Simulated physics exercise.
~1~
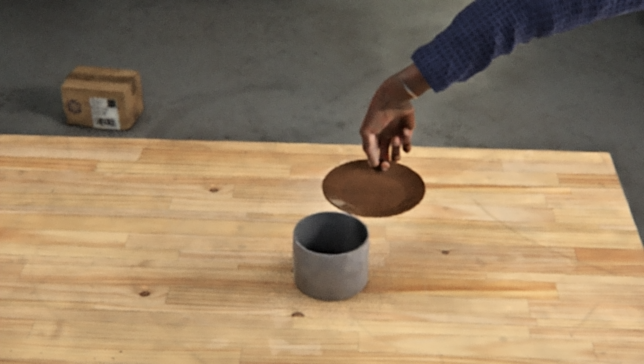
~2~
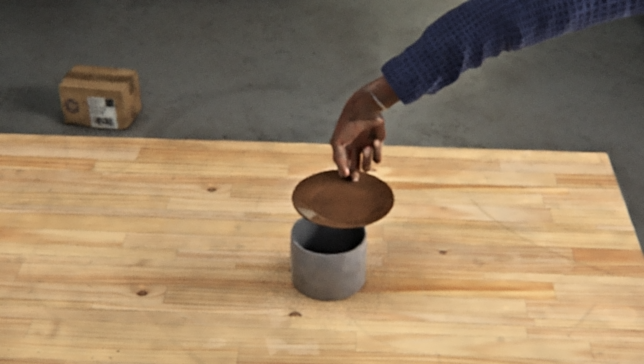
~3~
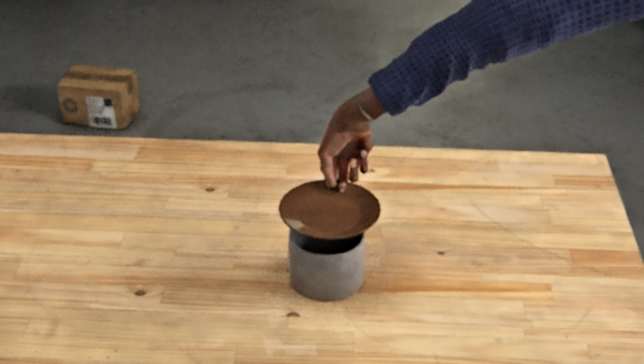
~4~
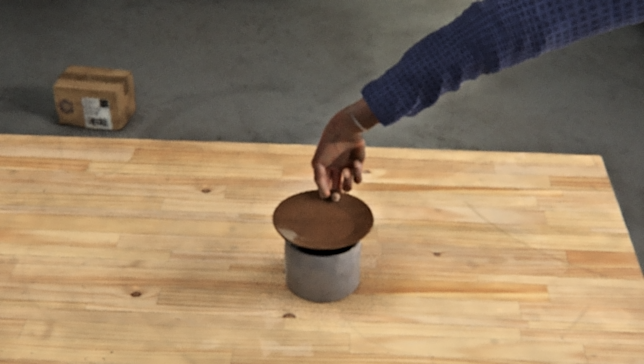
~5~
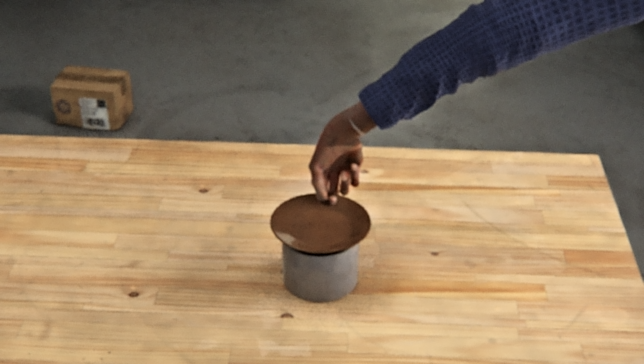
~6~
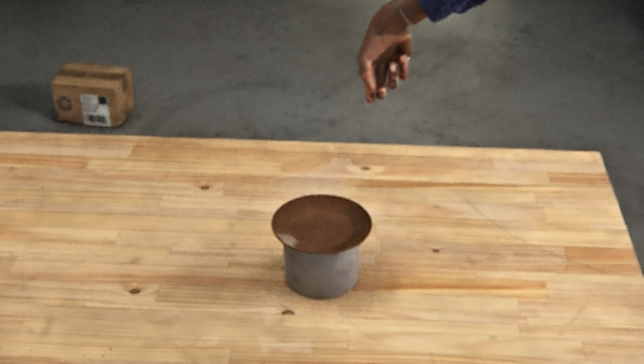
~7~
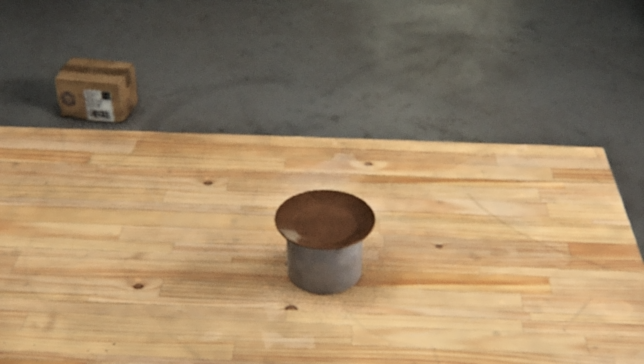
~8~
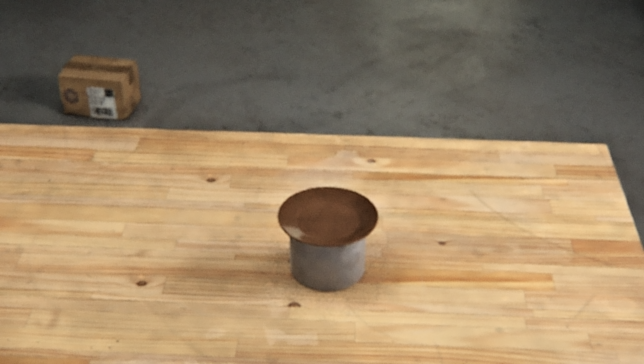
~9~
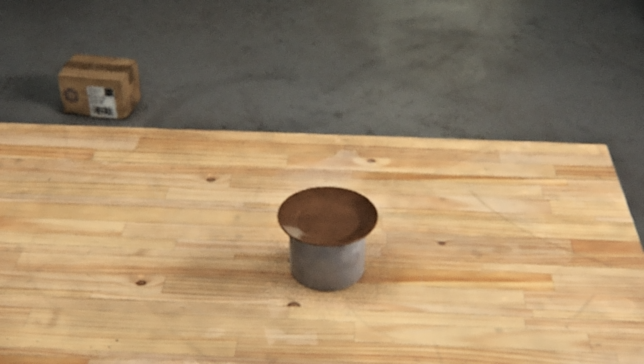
A hand in a blue sleeve carried a round brown plate left and down over an open gray container on a wooden table, set it on the rim, then let go and withdrew, leaving the plate resting on top and covering the opening.
